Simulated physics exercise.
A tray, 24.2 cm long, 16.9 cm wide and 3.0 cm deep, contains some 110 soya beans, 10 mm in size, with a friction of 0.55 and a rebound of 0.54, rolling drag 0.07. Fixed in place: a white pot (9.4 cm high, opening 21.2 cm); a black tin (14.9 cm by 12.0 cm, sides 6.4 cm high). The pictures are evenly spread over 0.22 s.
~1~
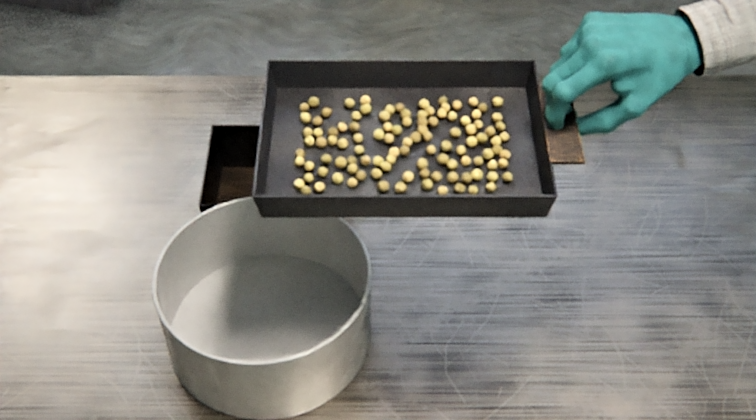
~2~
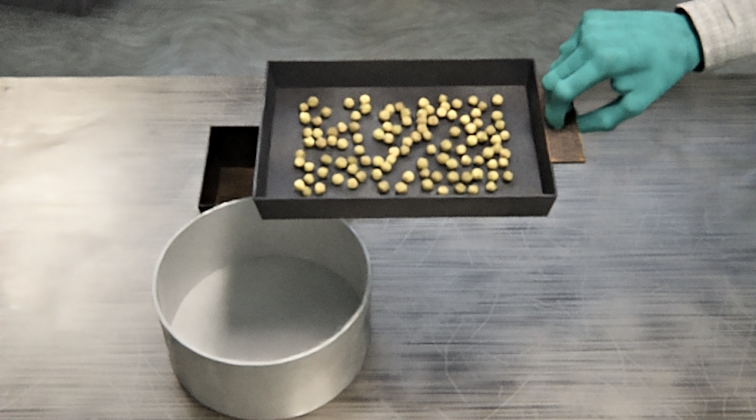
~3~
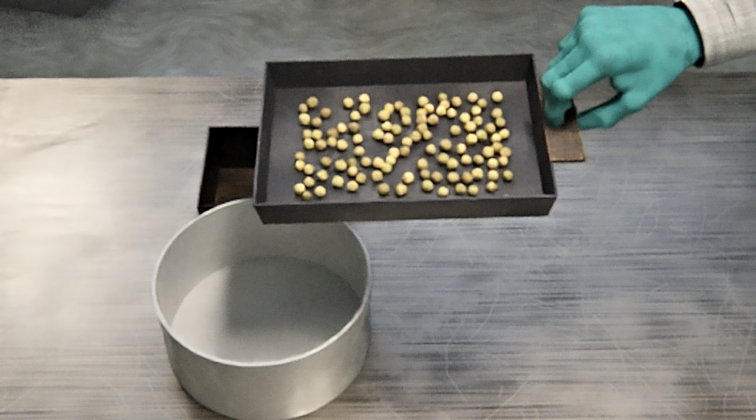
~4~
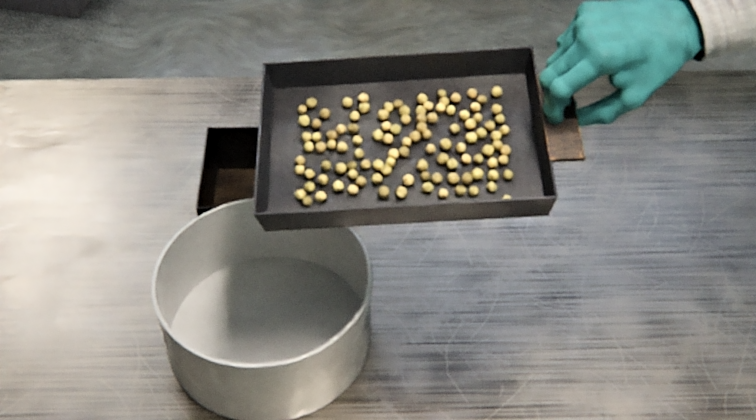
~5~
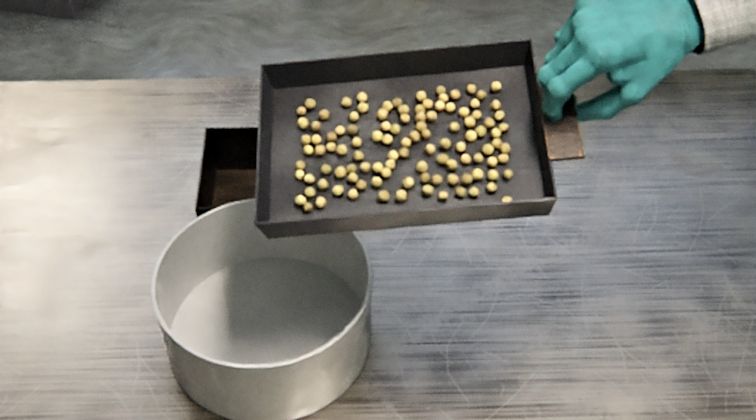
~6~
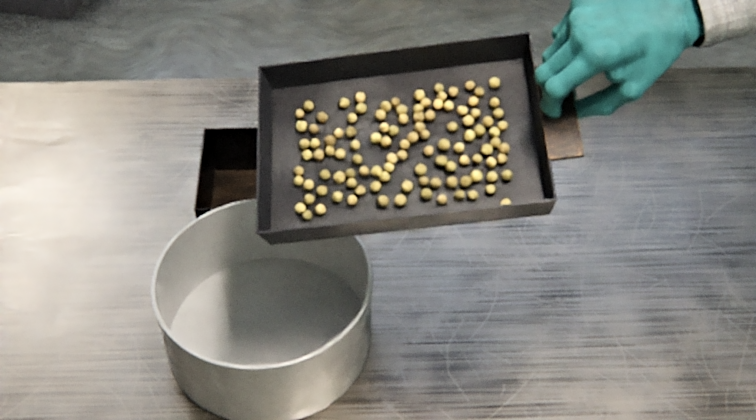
At first, a gloved hand holds a dark tray of scattered yellowish beans nearly level above a white pot, with a black tin behind it. Then the tray gradually tilts, its front left side dipping lower while the right side rises, and the beans stay spread across it with little visible shifting.
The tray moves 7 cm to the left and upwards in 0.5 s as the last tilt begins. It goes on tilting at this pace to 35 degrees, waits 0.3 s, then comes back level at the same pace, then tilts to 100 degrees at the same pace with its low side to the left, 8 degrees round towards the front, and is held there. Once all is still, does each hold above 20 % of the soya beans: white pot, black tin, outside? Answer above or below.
In the white pot: Above; in the black tin: Below; outside everything: Below.
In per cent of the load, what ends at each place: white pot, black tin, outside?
White pot 100; black tin 0; outside 0.
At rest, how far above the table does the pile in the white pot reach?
About 1.5 cm.
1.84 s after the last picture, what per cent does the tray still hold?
Roughly 100 per cent.
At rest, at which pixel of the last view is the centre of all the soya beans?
Around (276, 343).
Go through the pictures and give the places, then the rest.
In the first picture, tray at (405, 198); tilt 0 degrees; leading edge at (261, 124); middle of the load at (407, 142); white pot at (263, 273); black tin at (276, 164).
In the second picture, tray at (405, 199); tilt 1 degrees; leading edge at (261, 125); middle of the load at (407, 142).
In the third picture, tray at (405, 202); tilt 3 degrees; leading edge at (260, 129); middle of the load at (407, 142).
In the fourth picture, tray at (405, 207); tilt 7 degrees; low side front left; leading edge at (259, 134); middle of the load at (407, 142).
In the fifth picture, tray at (405, 212); tilt 11 degrees; low side front left; leading edge at (259, 140); middle of the load at (406, 143).
In the sixth picture, tray at (405, 218); tilt 15 degrees; low side front left; leading edge at (258, 145); middle of the load at (405, 144); white pot at (262, 277); black tin at (270, 166).
Then, 0.71 s after the last picture, tilt 27 degrees; tray 100 %; middle of all pieces on or above the table near (356, 213).
Then, 1.30 s after the last picture, tilt 18 degrees; tray 100 %; middle of all pieces on or above the table near (318, 188).
Then, 1.84 s after the last picture, tilt 70 degrees; tray 100 %; middle of all pieces on or above the table near (298, 208).
Then, 2.36 s after the last picture, tilt 100 degrees; tray 5 %, white pot 90 %, in the air 5 %; middle of all pieces on or above the table near (302, 310).
In the end, tray 0 %, white pot 100 %, outside 0 %, black tin 0 %.
